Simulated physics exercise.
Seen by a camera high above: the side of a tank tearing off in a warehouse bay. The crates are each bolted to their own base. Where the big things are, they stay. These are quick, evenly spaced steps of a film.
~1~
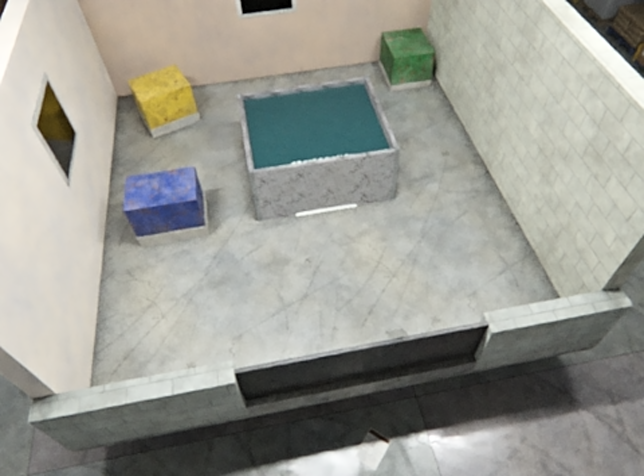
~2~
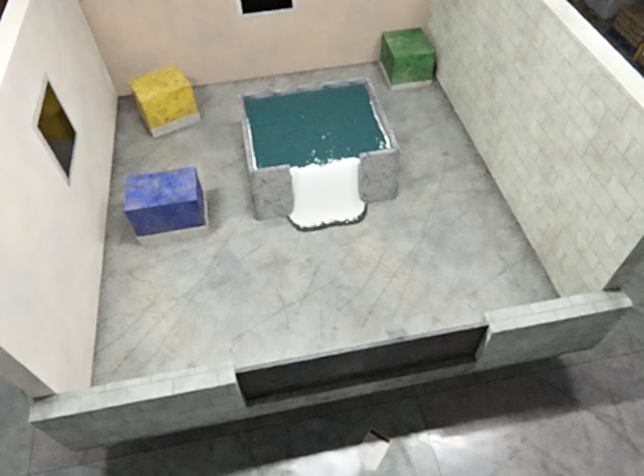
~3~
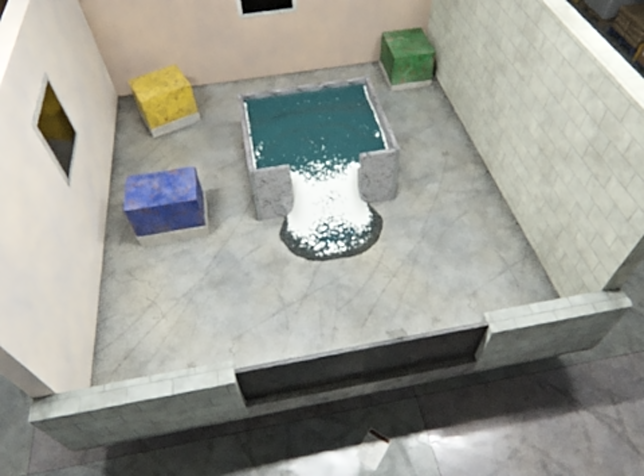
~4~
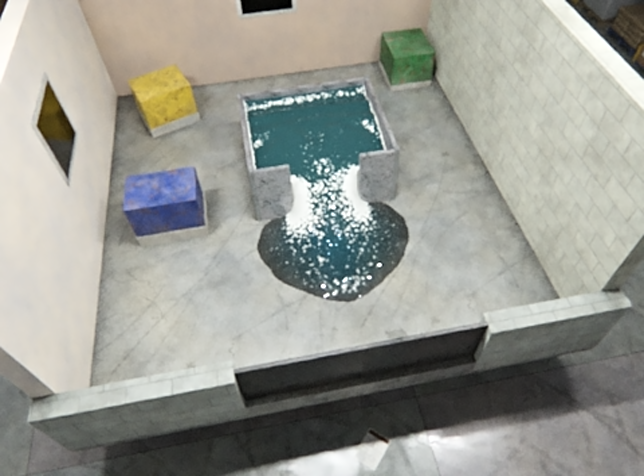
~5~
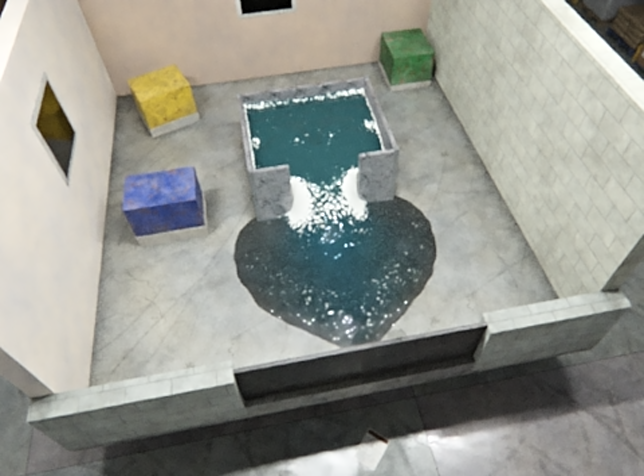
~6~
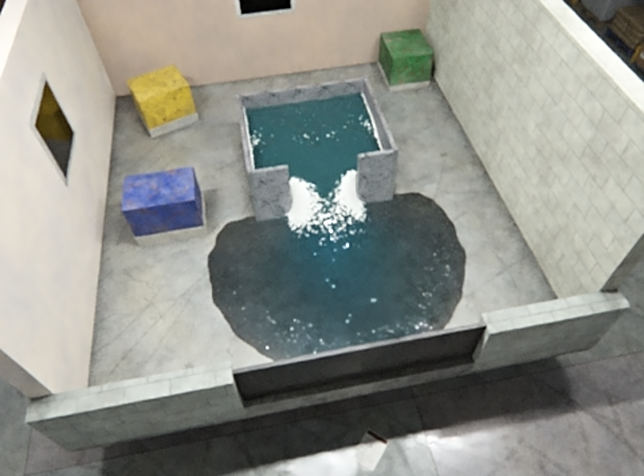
Teal water bursting from the open front of a grey tank, spreading in a wide dark pool across a walled warehouse floor.
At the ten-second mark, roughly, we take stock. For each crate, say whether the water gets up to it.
Outcome: The blue crate is protected by its plinth; the green crate is not protected by its plinth; the yellow crate is protected by its plinth.
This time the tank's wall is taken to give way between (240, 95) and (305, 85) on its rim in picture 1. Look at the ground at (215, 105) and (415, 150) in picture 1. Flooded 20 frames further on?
Submerged, submerged.
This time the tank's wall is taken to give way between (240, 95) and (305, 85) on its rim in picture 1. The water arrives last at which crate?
The blue crate.
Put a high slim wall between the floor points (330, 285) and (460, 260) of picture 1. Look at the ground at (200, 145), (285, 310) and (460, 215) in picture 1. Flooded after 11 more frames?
Taking the three spots in order: Spared, soaked, soaked.
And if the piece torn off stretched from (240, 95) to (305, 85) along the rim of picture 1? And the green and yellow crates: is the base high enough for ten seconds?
As I see it, the green crate gets reached, and the yellow crate gets reached.
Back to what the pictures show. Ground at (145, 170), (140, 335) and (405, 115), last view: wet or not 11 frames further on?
Going through them one by one, the first is spared, the second waterlogged and the third spared.
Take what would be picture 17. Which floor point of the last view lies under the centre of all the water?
The centre of mass sits at about (330, 244).
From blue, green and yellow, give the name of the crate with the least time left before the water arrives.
It's the one in blue.
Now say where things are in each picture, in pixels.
The open tank at (314, 125) is whole and still, in the first frame.
The front is at (296, 223), out from the gap at (326, 193), in the second frame.
The front is at (321, 256), out from the gap at (326, 194), in the third frame.
The front is at (339, 296), out from the gap at (326, 195), in the fourth frame.
Water pours out at (325, 194) and has run to a hidden place, in the fifth frame.
Water pours out at (324, 194) and has run to a hidden place, in the sixth frame.
A moment on, water covers 35 % of the floor; the blue crate water round its plinth, the green crate not reached, the yellow crate not reached.
Next, water covers 40 % of the floor; the blue crate water round its plinth, the green crate not reached, the yellow crate not reached.
Then, water covers 65 % of the floor; the blue crate water round its plinth, the green crate not reached, the yellow crate water round its plinth.
Later, water covers 90 % of the floor; the blue crate water round its plinth, the green crate water round its plinth, the yellow crate water round its plinth.
In the end, water covers 100 % of the floor; the blue crate stayed above the water, the green crate was topped, the yellow crate stayed above the water.
